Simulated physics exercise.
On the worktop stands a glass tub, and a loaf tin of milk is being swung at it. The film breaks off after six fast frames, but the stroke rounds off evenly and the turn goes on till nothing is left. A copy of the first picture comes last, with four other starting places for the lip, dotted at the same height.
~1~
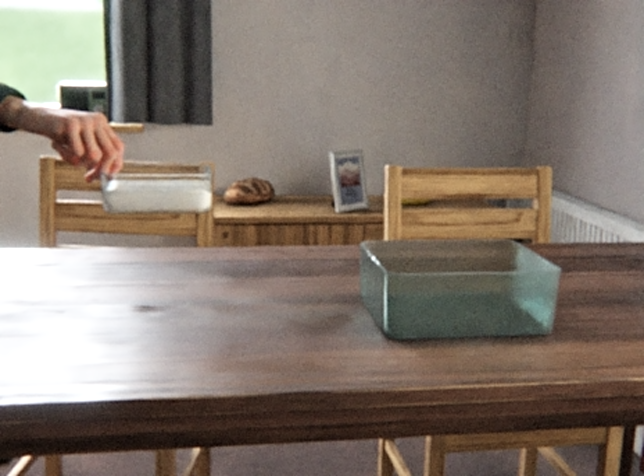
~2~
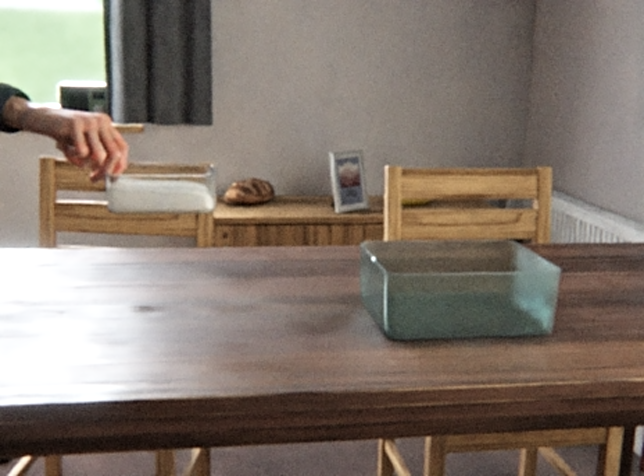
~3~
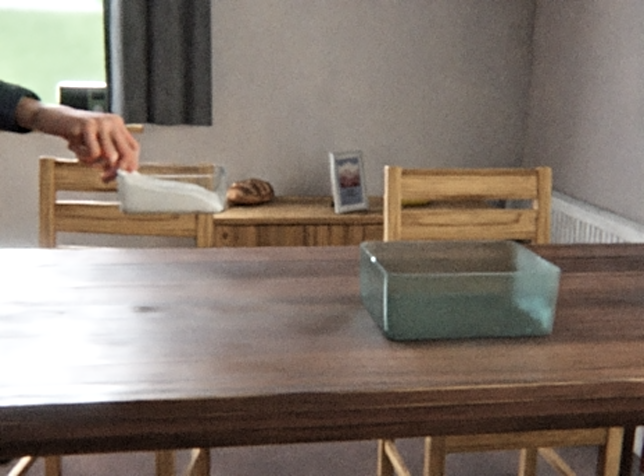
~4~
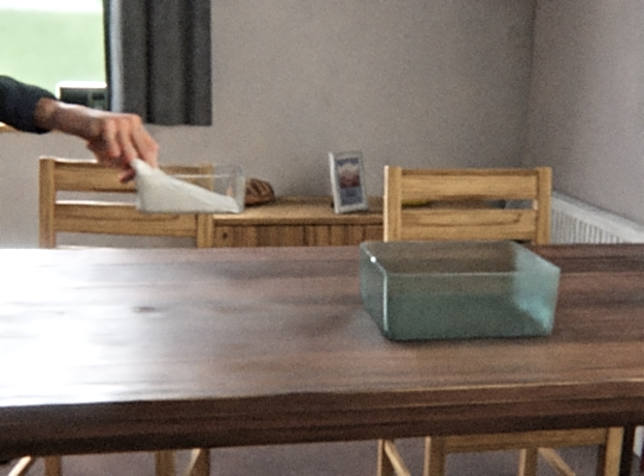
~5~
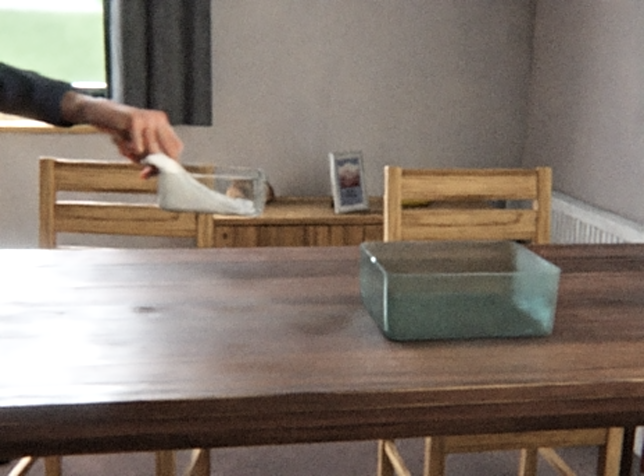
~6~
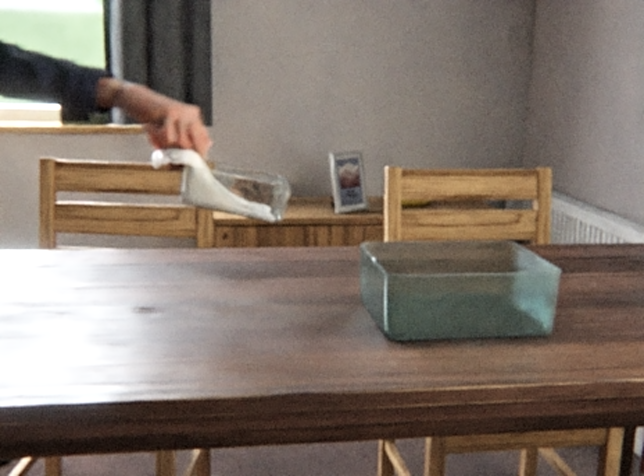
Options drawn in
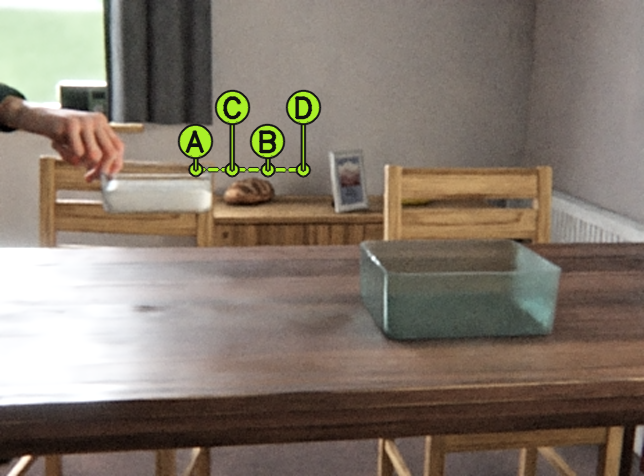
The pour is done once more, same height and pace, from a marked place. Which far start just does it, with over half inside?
Take B.
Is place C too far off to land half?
Yes, it does.
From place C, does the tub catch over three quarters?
No, less.
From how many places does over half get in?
Two of the four.
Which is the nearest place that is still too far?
Place C.
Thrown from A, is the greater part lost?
Yes, it does.
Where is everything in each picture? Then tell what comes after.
The first picture shows upright, lip at (209, 169); tub from (383, 338) to (551, 332); nothing has left yet.
The second picture shows upright, lip at (213, 170); nothing has left yet.
The third picture shows upright, lip at (224, 170); milk is over the rim, down to (124, 170).
The fourth picture shows upright, lip at (241, 170); milk is over the rim, down to (153, 170).
The fifth picture shows tipped about 4°, lip at (262, 174); milk is over the rim, down to (178, 168).
The sixth picture shows tipped about 12°, lip at (285, 181); milk is over the rim, down to (203, 164).
In lime, A at (195, 169); B at (267, 169); C at (232, 169); D at (303, 169).
If A is chosen, about 8 % lands in the tub, 89 % falls short and 3 % goes beside or beyond.
If B is chosen, about 67 % lands in the tub, 30 % falls short and 3 % goes beside or beyond.
If C is chosen, about 30 % lands in the tub, 67 % falls short and 3 % goes beside or beyond.
If D is chosen, about 74 % lands in the tub, 21 % falls short and 5 % goes beside or beyond.
